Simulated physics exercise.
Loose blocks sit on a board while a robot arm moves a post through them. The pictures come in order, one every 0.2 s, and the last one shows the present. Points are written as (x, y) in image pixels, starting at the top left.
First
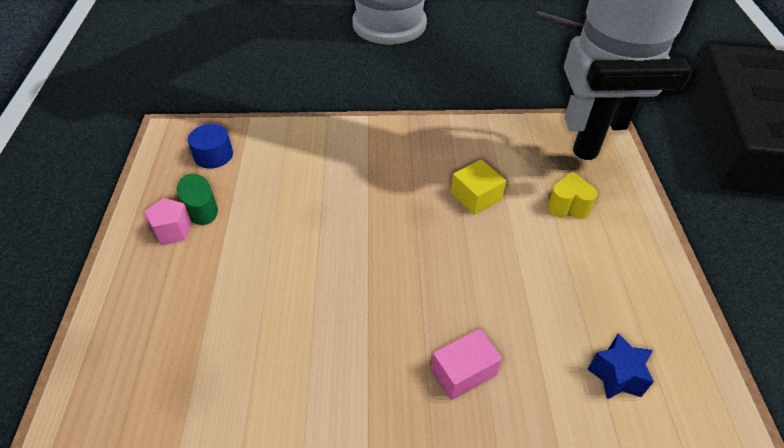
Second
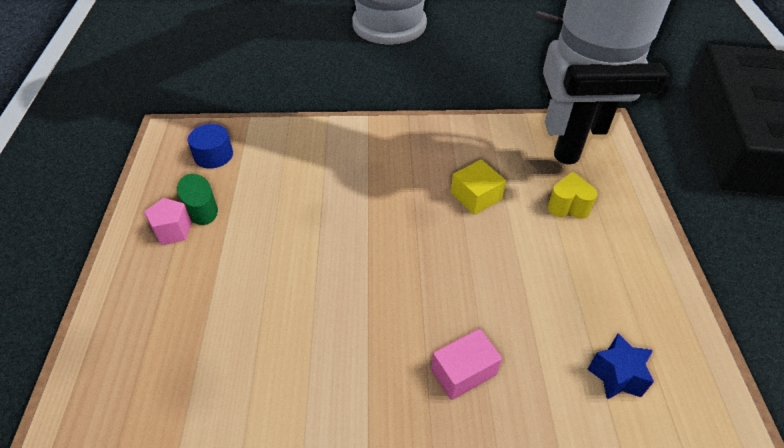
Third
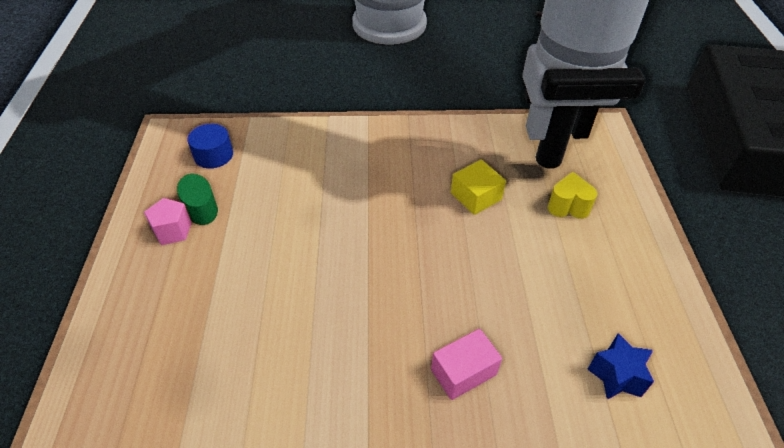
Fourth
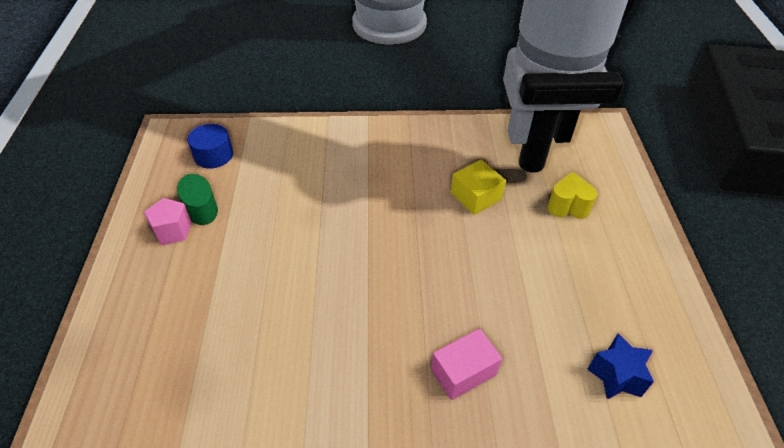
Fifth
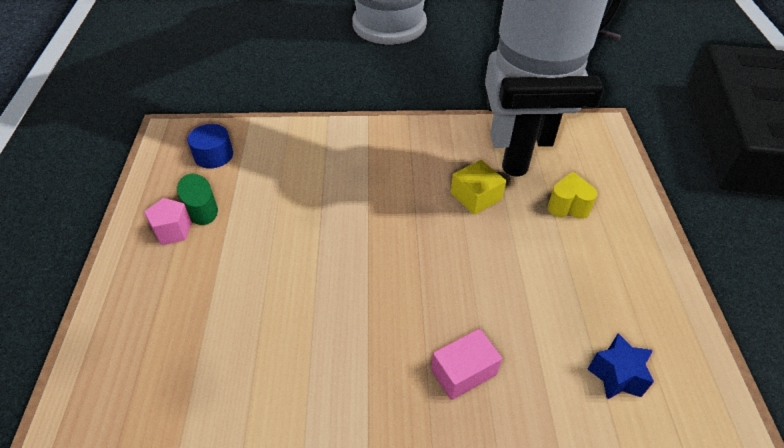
A grey robot arm with a black post reaches over the far edge of a light wooden board, seen from above at a fixed angle. Yellow four-sided and heart blocks sit near it, blue, green and pink blocks at left, a pink block and blue star nearer. The arm slides the post steadily left and slightly nearer, beside the yellow four-sided block, while every block stays still.
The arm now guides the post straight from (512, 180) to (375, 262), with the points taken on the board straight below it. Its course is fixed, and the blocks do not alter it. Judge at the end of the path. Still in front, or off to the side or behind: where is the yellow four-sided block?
The post moves past it.
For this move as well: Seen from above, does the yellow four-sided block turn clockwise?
That would be a yes.
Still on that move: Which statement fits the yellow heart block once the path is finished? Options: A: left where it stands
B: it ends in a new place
My pick is A.
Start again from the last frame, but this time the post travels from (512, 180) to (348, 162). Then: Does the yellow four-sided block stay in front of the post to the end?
My answer is no.
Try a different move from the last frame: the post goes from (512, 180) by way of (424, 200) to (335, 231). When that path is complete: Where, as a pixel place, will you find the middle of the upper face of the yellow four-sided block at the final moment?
Roughly at (430, 207).
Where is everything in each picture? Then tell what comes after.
The first frame shows post's lower end at (585, 153); yellow four-sided block at (480, 177); yellow heart block at (575, 188).
The second frame shows post at (566, 157); blocks still.
The third frame shows post at (548, 161); blocks still.
The fourth frame shows post at (531, 165); blocks still.
The fifth frame shows post at (515, 169); yellow four-sided block at (480, 177); yellow heart block at (575, 188).
What follows on the original path. One third of the way, post at (473, 195); yellow four-sided block at (441, 191), turned 30° clockwise.
Two thirds of the way, post at (426, 223); yellow four-sided block at (397, 200), turned 75° clockwise.
At the end, post at (374, 252); yellow four-sided block at (393, 200), turned 85° clockwise; yellow heart block still.
